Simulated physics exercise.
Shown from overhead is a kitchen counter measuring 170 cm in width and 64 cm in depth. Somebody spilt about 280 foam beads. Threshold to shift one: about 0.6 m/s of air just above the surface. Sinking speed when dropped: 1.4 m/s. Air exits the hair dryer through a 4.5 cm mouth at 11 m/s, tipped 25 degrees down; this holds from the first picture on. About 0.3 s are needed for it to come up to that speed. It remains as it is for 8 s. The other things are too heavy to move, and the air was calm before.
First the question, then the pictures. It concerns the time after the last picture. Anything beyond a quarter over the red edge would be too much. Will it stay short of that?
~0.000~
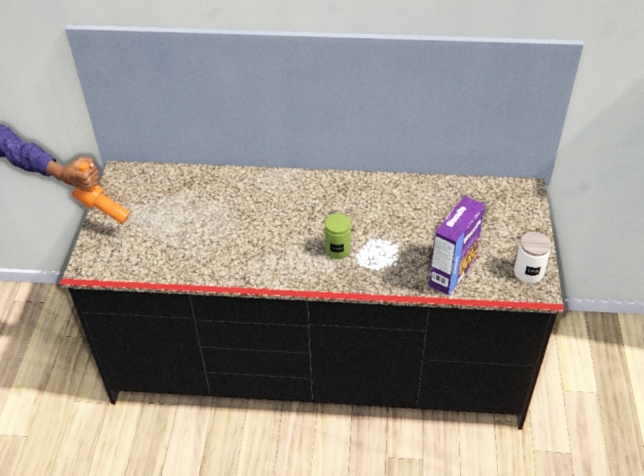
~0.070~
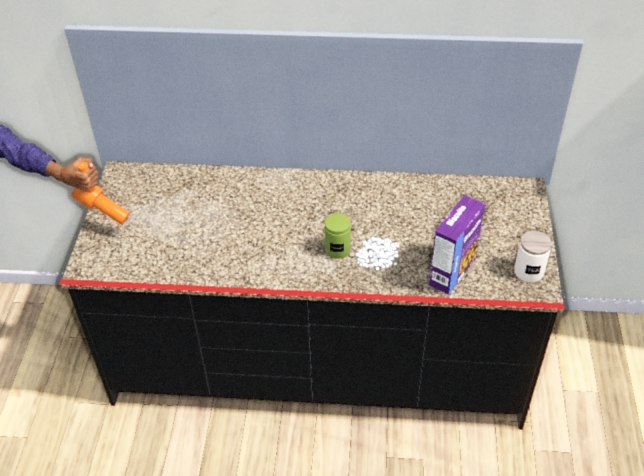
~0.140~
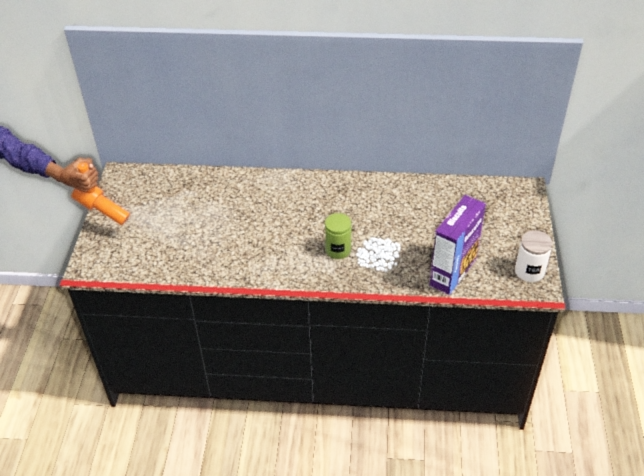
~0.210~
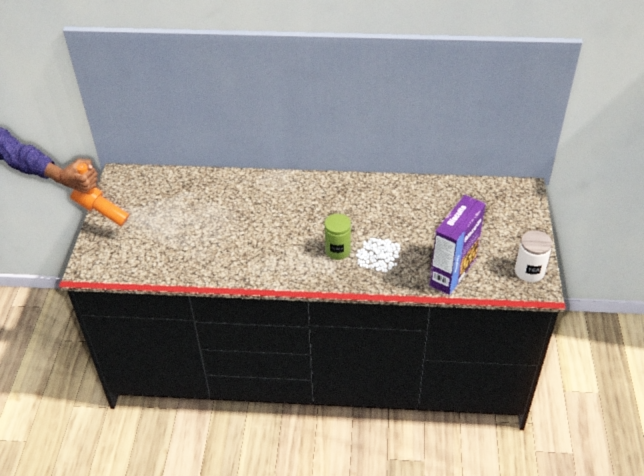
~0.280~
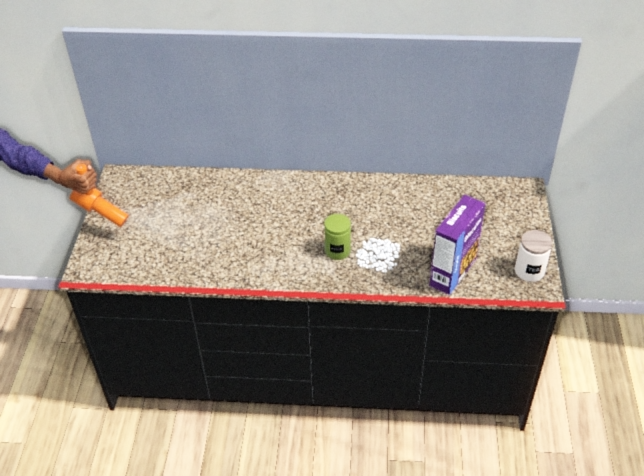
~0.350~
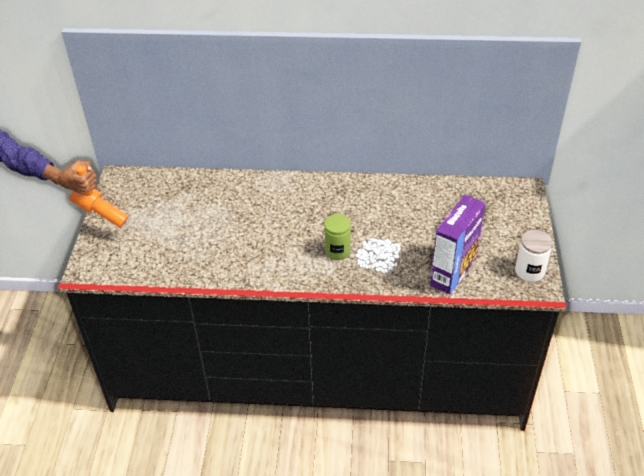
Yes, it stays short.
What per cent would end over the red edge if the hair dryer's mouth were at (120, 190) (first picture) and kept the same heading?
The share would be near 10 %.
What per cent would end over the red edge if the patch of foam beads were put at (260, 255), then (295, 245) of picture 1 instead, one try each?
In that order: 20 %, 5 %.
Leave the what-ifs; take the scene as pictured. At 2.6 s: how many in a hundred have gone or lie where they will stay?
Some 4 per cent.
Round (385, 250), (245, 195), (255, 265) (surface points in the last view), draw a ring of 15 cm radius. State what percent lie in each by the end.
30 %, 0 %, 0 %.
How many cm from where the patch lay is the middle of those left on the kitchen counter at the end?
The middle is roughly 5 cm from where it started.
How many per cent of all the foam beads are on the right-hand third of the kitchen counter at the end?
Roughly 20 %.
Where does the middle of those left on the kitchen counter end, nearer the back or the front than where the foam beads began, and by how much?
It has moved to the far side by around 5 cm.
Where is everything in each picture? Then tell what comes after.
In the first frame, the middle of the foam beads is near (378, 256), none has stirred yet and the mouth of the hair dryer is at (126, 219).
In the second frame, the middle of the foam beads is near (377, 251), none has stirred yet and the red edge is centred on (307, 297).
In the third frame, the middle of the foam beads is near (379, 252), none has stirred yet, the top of a jar is at (338, 222) and the top of a carton is at (461, 217).
In the fourth frame, the middle of the foam beads is near (378, 254) and about 1 % have left their places.
In the fifth frame, the middle of the foam beads is near (378, 255) and about 1 % have left their places.
In the sixth frame, the middle of the foam beads is near (378, 255) and about 1 % have left their places.
After 1.6 s, 0 % are over the red edge; the middle of those still in play is near (412, 252); 2 % have settled or left.
After 2.6 s, 0 % are over the red edge; the middle of those still in play is near (440, 244); 4 % have settled or left.
After 4.4 s, 0 % are over the red edge; the middle of those still in play is near (417, 247); 35 % have settled or left.
After 8.0 s, at the end, 0 % are over the red edge; the middle of those still in play is near (391, 244).
